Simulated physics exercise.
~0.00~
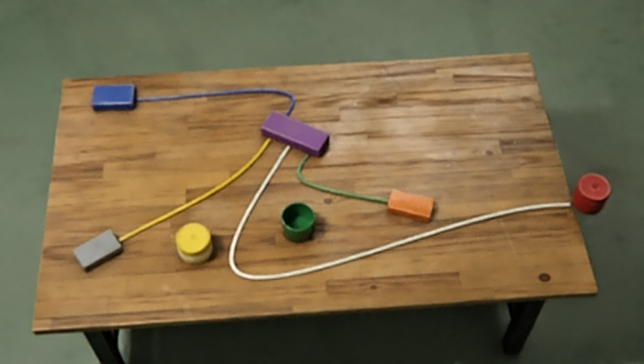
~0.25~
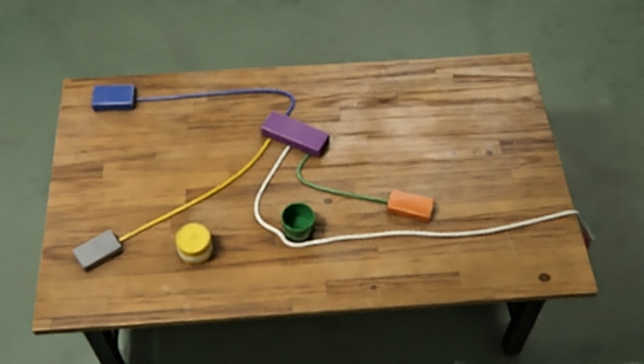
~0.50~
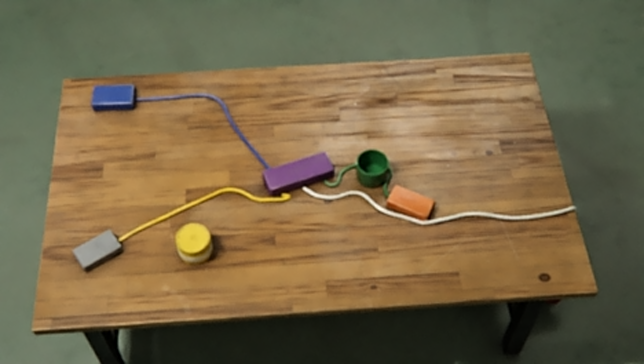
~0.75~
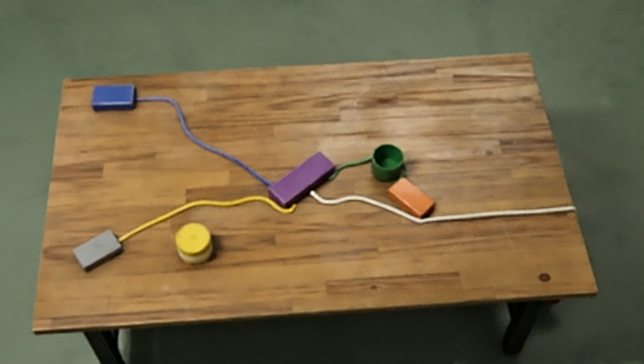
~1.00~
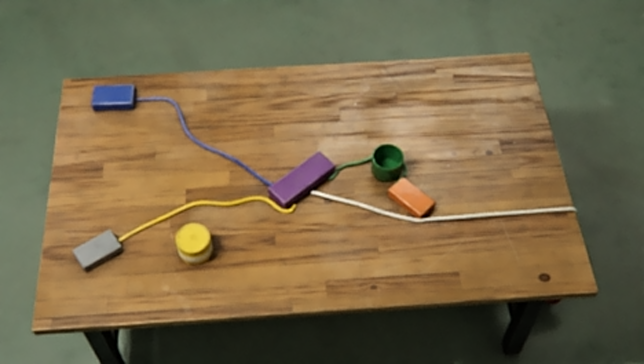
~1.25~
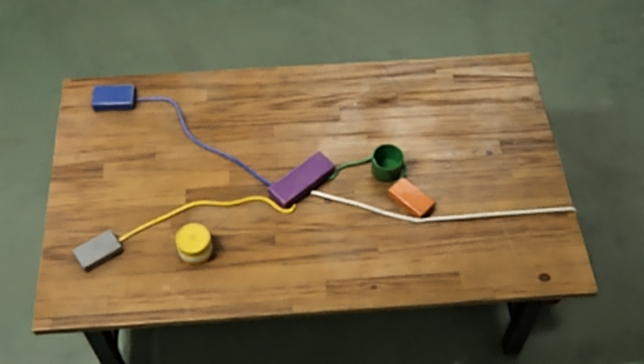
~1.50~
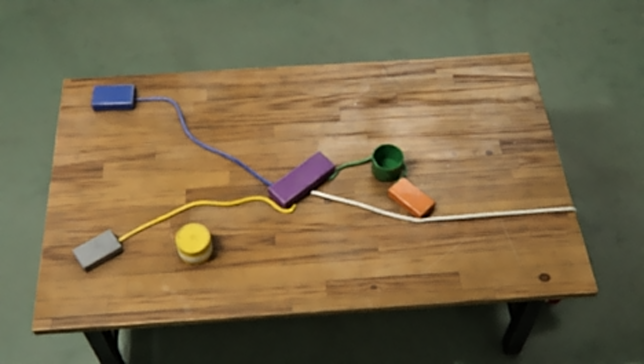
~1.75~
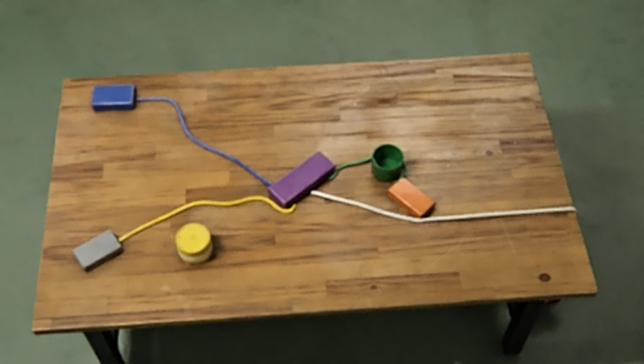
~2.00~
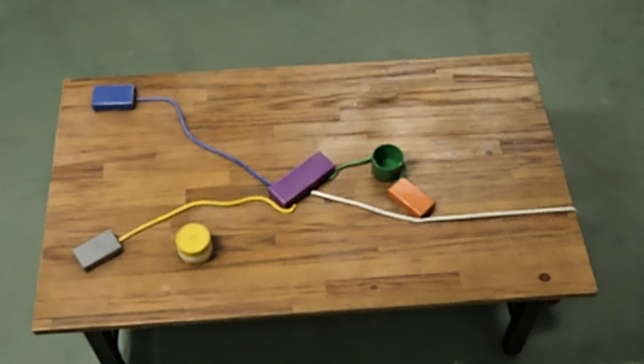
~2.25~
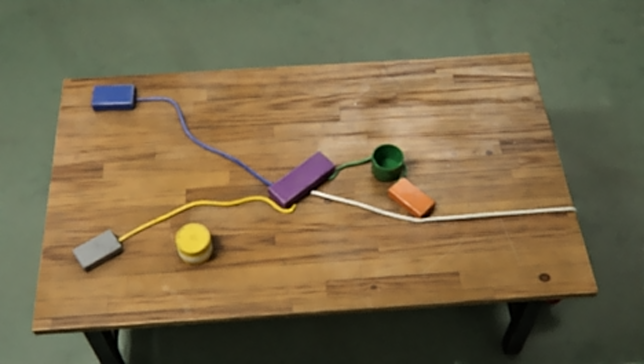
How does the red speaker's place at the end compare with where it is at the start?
At the start the red speaker is in view at the right edge of the table. By the end it has dropped down past that edge and is out of sight, with only its white cable leading over the side.
